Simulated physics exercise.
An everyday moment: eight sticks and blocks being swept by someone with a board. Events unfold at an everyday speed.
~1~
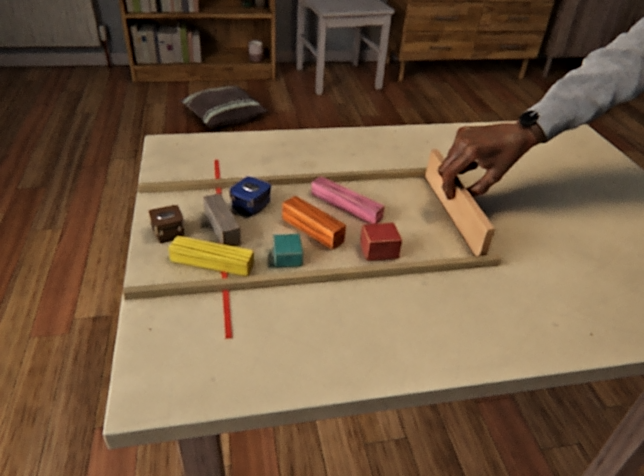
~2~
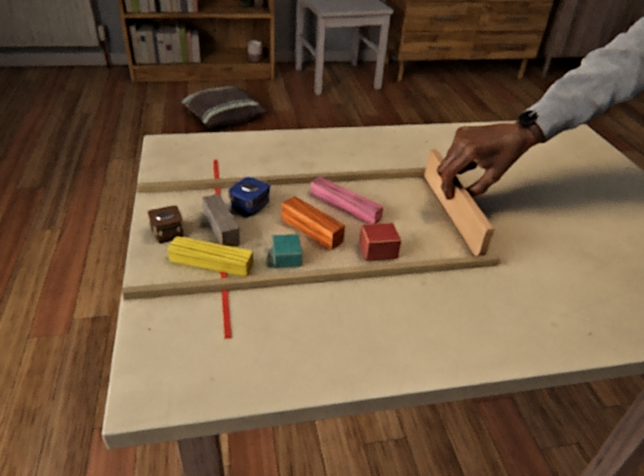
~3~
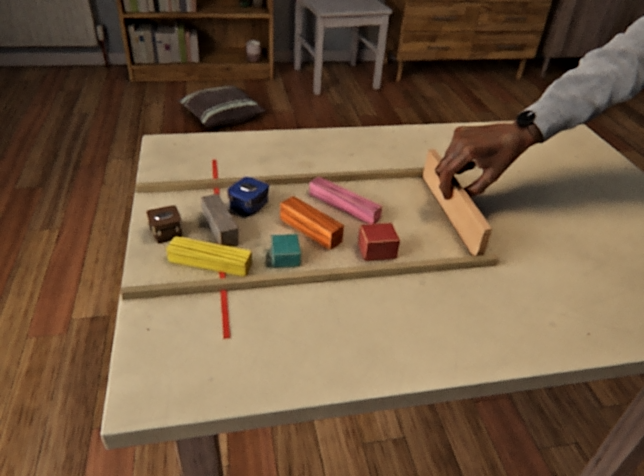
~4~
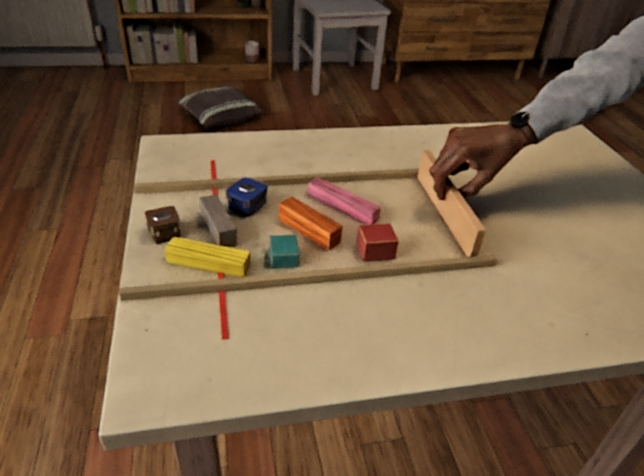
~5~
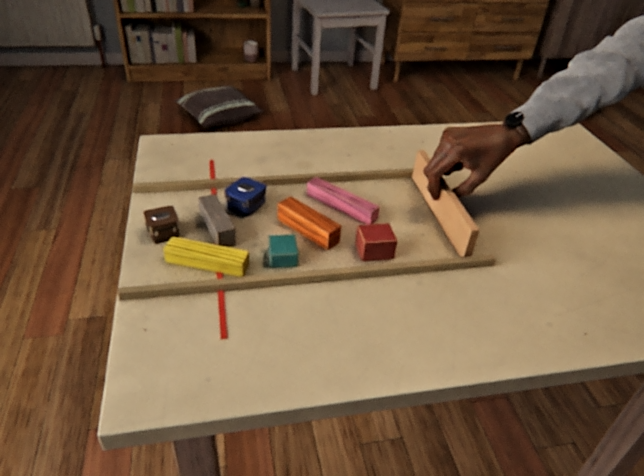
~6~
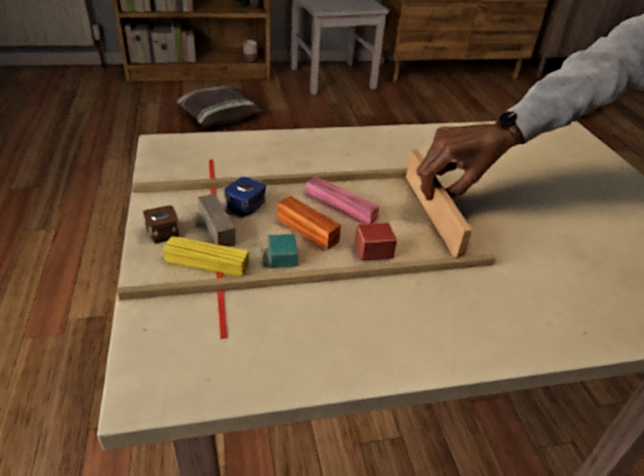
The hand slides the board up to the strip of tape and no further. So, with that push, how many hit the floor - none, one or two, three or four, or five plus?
I'd say none.
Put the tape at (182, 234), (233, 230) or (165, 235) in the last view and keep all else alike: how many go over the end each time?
You'd get 2, then 0, then 4.
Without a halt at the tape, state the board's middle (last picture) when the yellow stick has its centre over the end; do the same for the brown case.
When the yellow stick crosses, the middle is near (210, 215); when the brown case crosses, near (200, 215).
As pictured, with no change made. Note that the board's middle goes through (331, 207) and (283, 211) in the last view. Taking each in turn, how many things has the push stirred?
At the first spot the count is 3, and at the second it is 6.
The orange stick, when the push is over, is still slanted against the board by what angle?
About 5 degrees.
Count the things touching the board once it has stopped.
My count gives 2.
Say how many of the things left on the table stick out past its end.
You'd get 1.
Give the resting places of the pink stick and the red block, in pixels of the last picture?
The first near (207, 207), the second near (200, 262).
Soon after, none off yet; brown case at rest near (162, 224); yellow stick at rest near (207, 256); grey bar at rest near (216, 220).
Then, none off yet; brown case at rest near (162, 224); yellow stick moved a little near (187, 257); grey bar at rest near (216, 220).
At rest, the number that fall off is zero.
